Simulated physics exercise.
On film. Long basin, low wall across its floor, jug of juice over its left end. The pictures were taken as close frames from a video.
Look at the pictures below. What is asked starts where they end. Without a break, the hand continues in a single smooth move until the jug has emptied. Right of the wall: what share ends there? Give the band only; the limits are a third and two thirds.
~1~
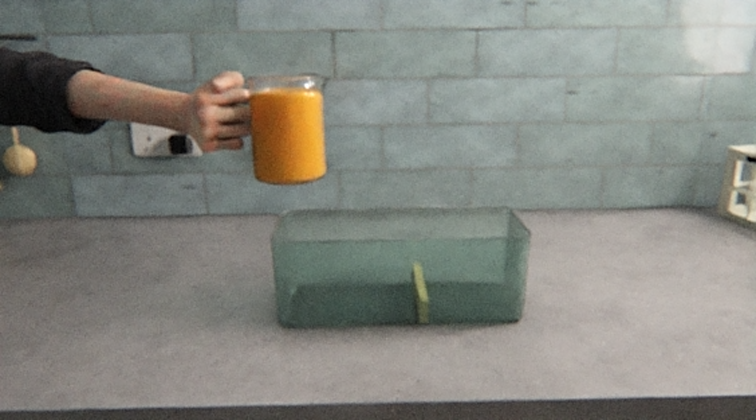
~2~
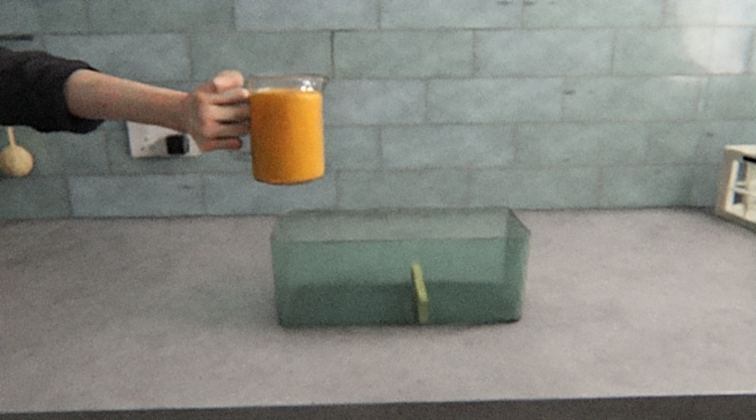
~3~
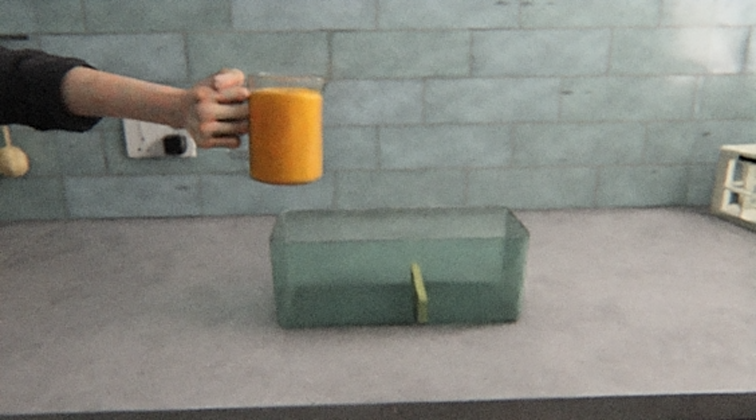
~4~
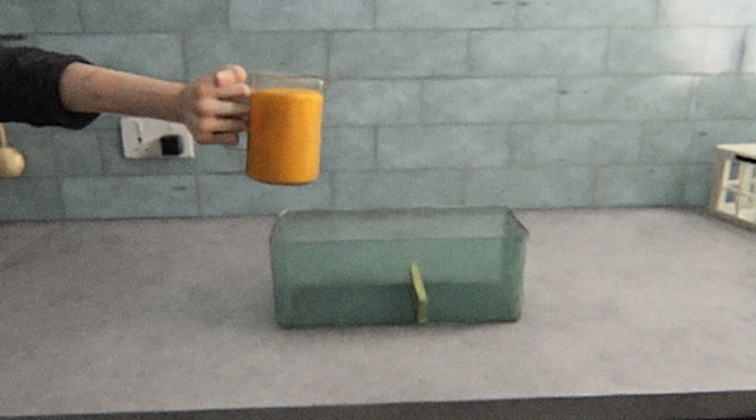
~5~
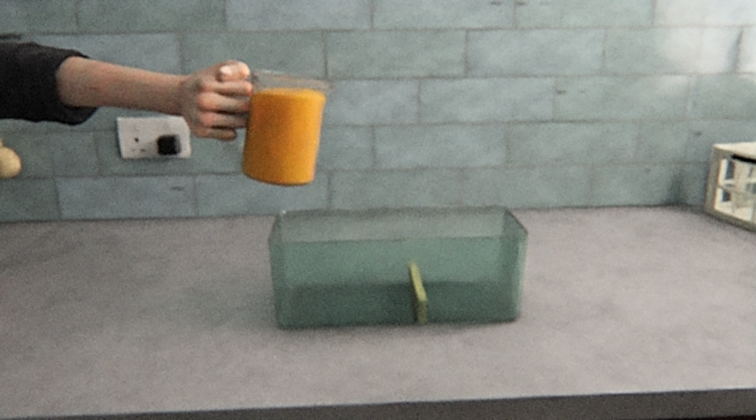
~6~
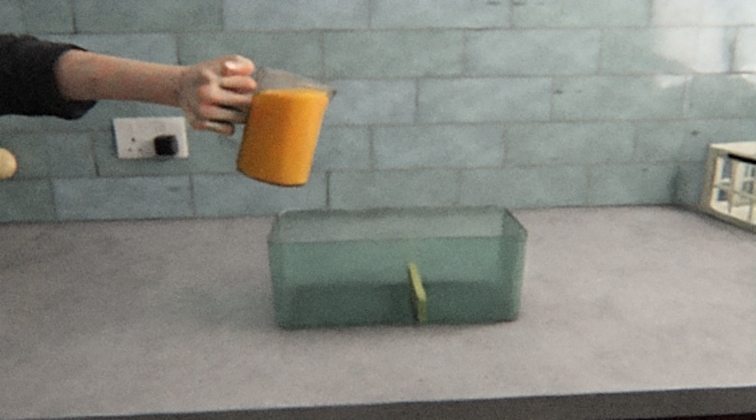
Smaller than a third.
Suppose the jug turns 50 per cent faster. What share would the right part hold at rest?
Around 15 per cent ends up there.
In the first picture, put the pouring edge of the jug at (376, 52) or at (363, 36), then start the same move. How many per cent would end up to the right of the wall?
85 % and 80 %.
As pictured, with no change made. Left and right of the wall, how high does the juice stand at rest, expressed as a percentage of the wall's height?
The left reads 70 in a hundred and the right 20 in a hundred.
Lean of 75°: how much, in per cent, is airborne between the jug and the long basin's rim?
It comes to around 15 per cent.
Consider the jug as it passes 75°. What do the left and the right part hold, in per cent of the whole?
Roughly 5 % on the left side and 0 % on the right side.
A moment on, the tilt is 75° and 82 per cent is still to pour, 4 is left of the wall and 0 right of it.
Next, the tilt is 107° and 30 per cent is still to pour, 46 is left of the wall and 3 right of it.
Then the tilt is 110° and 3 per cent is still to pour, 84 is left of the wall and 6 right of it.
Later the tilt is 110° and 0 per cent is still to pour, 85 is left of the wall and 11 right of it.
In the end 84 per cent lies left of the wall, 13 right of it and 3 outside.
